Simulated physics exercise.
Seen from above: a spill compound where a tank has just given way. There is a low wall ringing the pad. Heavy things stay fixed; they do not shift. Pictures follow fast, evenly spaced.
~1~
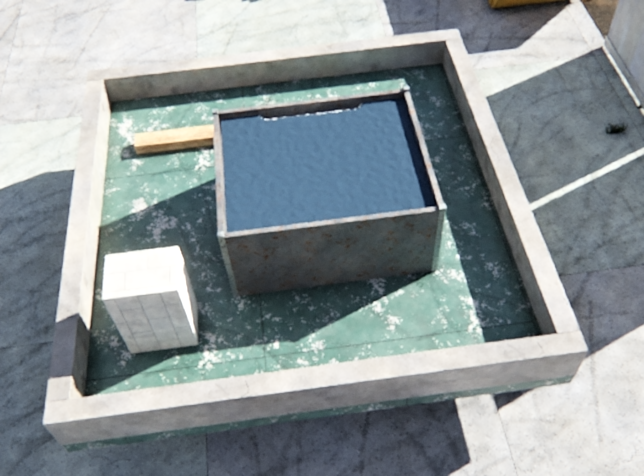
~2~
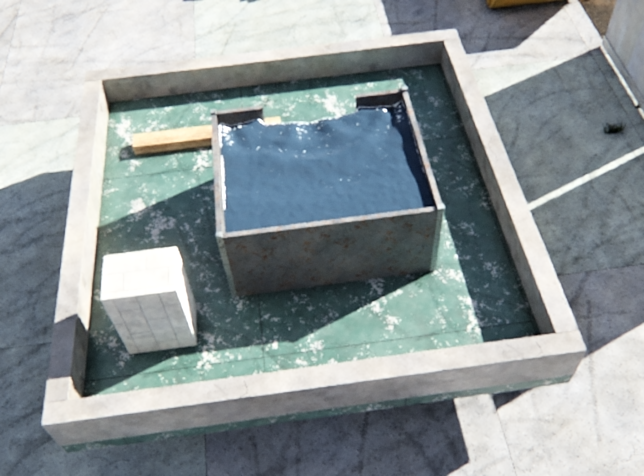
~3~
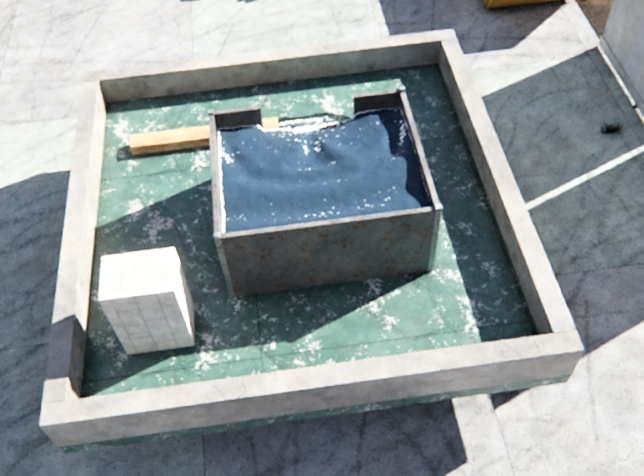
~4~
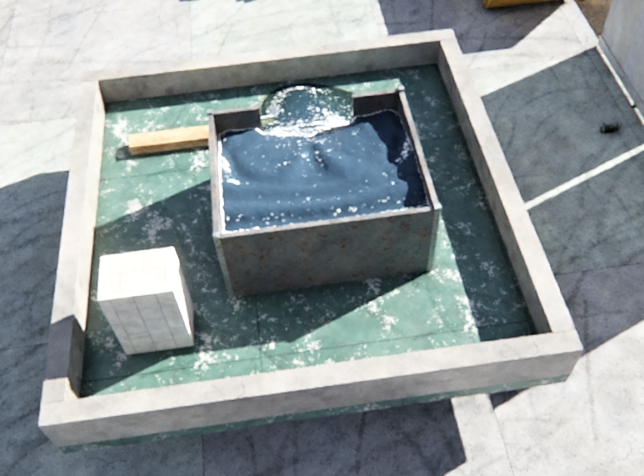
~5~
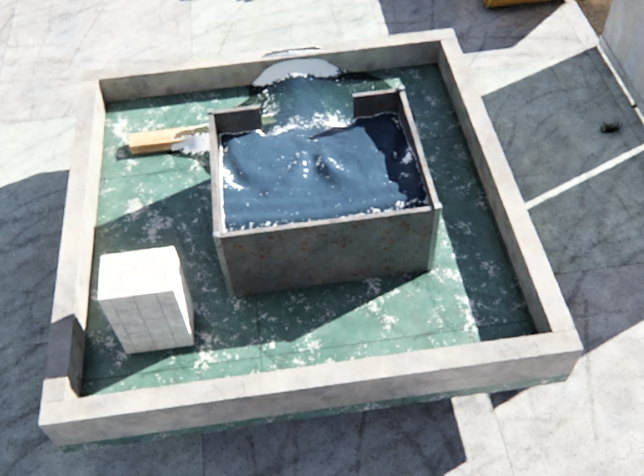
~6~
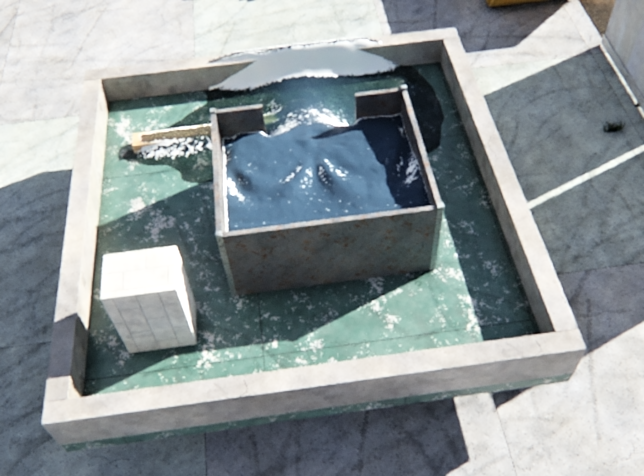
A tank of blue water bursts open at its far side, splashing the walled pad.
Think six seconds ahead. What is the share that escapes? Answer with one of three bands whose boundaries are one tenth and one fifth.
The share is below one tenth.
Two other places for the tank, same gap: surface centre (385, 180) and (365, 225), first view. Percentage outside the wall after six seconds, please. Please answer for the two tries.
~ 6% and 4%, about.
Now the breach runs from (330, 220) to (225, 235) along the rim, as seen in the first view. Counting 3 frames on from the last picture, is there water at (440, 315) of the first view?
At that place: Under water.
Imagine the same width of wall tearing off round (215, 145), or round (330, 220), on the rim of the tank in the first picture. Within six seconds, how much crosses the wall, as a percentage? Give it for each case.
Around 8 per cent in the first try, around 10 per cent in the second.
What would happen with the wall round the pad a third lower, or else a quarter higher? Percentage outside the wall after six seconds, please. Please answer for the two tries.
I'd expect around 20 per cent for the first wall and around 4 per cent for the second.
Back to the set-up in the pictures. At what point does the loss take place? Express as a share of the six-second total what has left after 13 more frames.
I'd put it near 90 in a hundred.
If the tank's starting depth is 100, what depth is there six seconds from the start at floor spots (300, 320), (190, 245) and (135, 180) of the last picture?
20, 20 and 10 in a hundred, in turn.
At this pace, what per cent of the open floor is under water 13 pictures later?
That comes to about 70 per cent.
A moment on, water covers 35 % of the floor; the low wall has let 0 % over.
Next, water covers 40 % of the floor; the low wall has let 1 % over.
Then, water covers 55 % of the floor; the low wall has let 6 % over.
Later, water covers 75 % of the floor; the low wall has let 7 % over.
In the end, water covers 80 % of the floor; the low wall has let 7 % over.
